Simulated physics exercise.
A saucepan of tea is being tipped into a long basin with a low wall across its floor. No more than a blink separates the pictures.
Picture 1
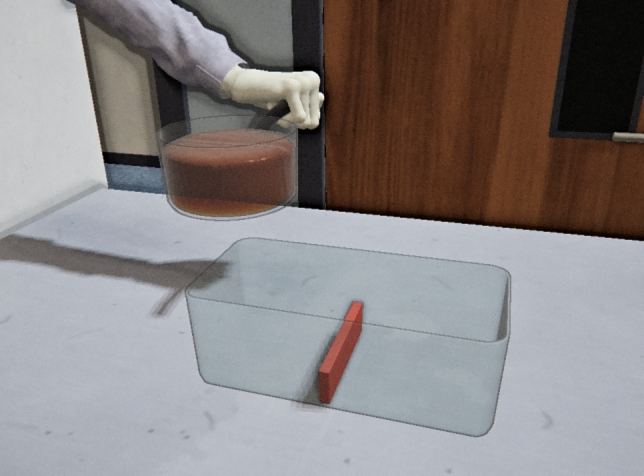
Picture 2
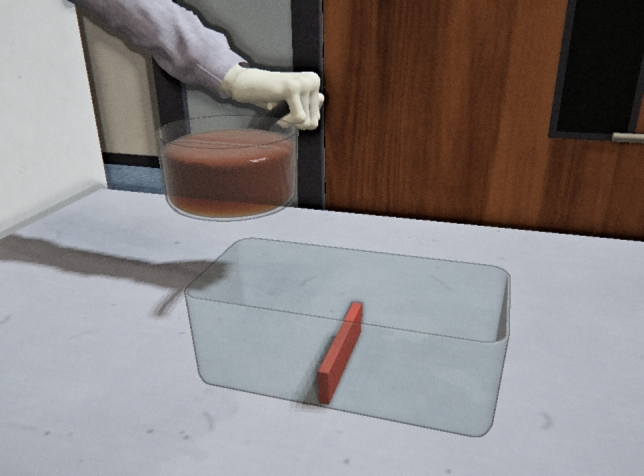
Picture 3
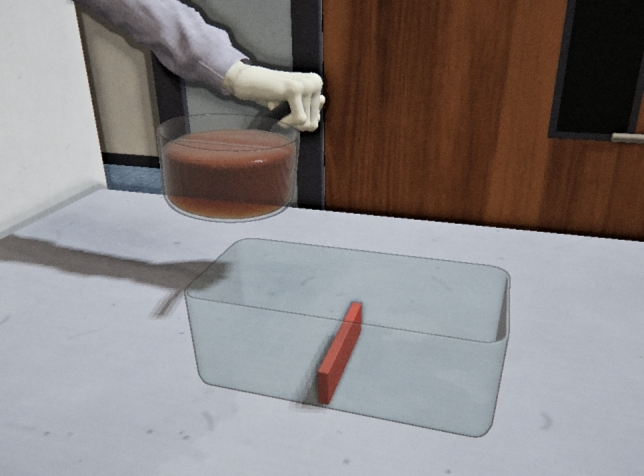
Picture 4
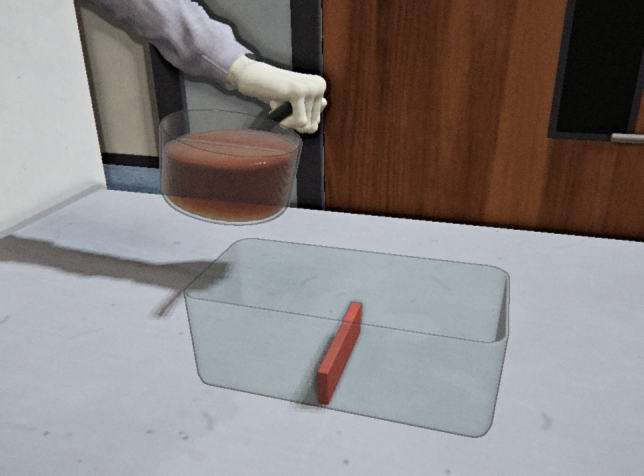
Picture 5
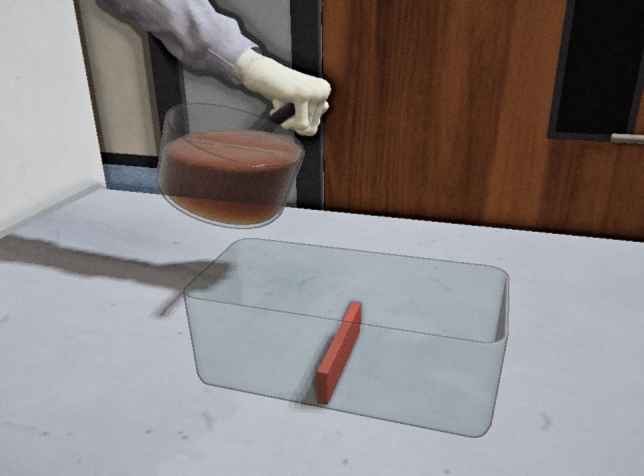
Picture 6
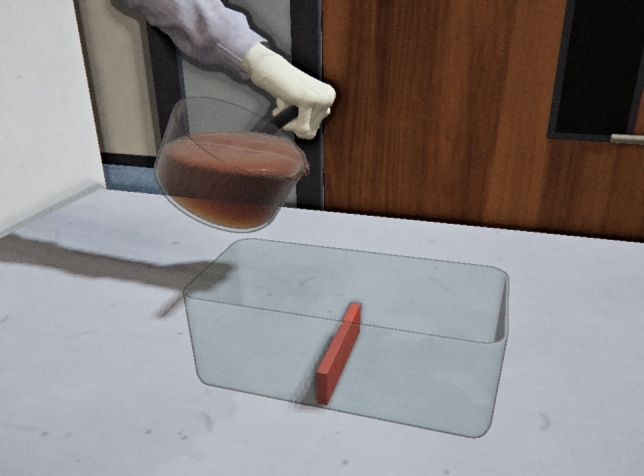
A pale-gloved hand reaching in from the upper left holds a clear, round saucepan of reddish-brown tea above a pale tabletop, seen from slightly above by a still camera. Below it sits a long, clear, empty basin with a low red wall across its floor, before a brown wooden door. The saucepan, level at first, tilts gradually to the right as the hand turns.
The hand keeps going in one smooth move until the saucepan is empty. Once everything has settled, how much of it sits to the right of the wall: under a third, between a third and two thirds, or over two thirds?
I'd put the amount right of the wall between the two marks of a third and two thirds.
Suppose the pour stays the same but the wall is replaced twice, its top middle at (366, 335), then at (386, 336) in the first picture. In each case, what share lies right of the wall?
It would come to roughly 20 per cent the first time and roughly 5 per cent the second.
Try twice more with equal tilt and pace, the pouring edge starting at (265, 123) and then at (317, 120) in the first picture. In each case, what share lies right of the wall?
You'd see around 25 per cent, and then around 85 per cent.
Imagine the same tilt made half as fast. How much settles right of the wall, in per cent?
Roughly 65 in a hundred.
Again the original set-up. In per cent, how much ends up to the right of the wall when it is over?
Share approx. 60 %.
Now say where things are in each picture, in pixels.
In the first frame, tilt 0°; pouring edge (292, 136); surface from (175, 140) to (293, 147); the long basin's rim runs from (214, 264) to (509, 304); the wall's top is at (343, 335).
In the second frame, tilt 1°; pouring edge (293, 138); surface from (175, 139) to (292, 148).
In the third frame, tilt 5°; pouring edge (294, 143); surface from (175, 138) to (294, 149).
In the fourth frame, tilt 12°; pouring edge (297, 151); surface from (176, 138) to (296, 151).
In the fifth frame, tilt 20°; pouring edge (299, 162); surface from (176, 140) to (299, 155).
In the sixth frame, tilt 30°; pouring edge (299, 175); surface from (173, 140) to (300, 166); 3 per cent is over the edge.
A moment on, the saucepan is tipped on its side and 36 per cent is still to pour, 4 is left of the wall and 24 right of it.
Next, the saucepan is tipped on its side and 10 per cent is still to pour, 26 is left of the wall and 58 right of it.
Then the saucepan is tipped on its side and 2 per cent is still to pour, 38 is left of the wall and 57 right of it.
Later the saucepan is tipped on its side and 1 per cent is still to pour, 41 is left of the wall and 57 right of it.
Finally, 42 per cent lies left of the wall, 58 right of it and 1 outside.
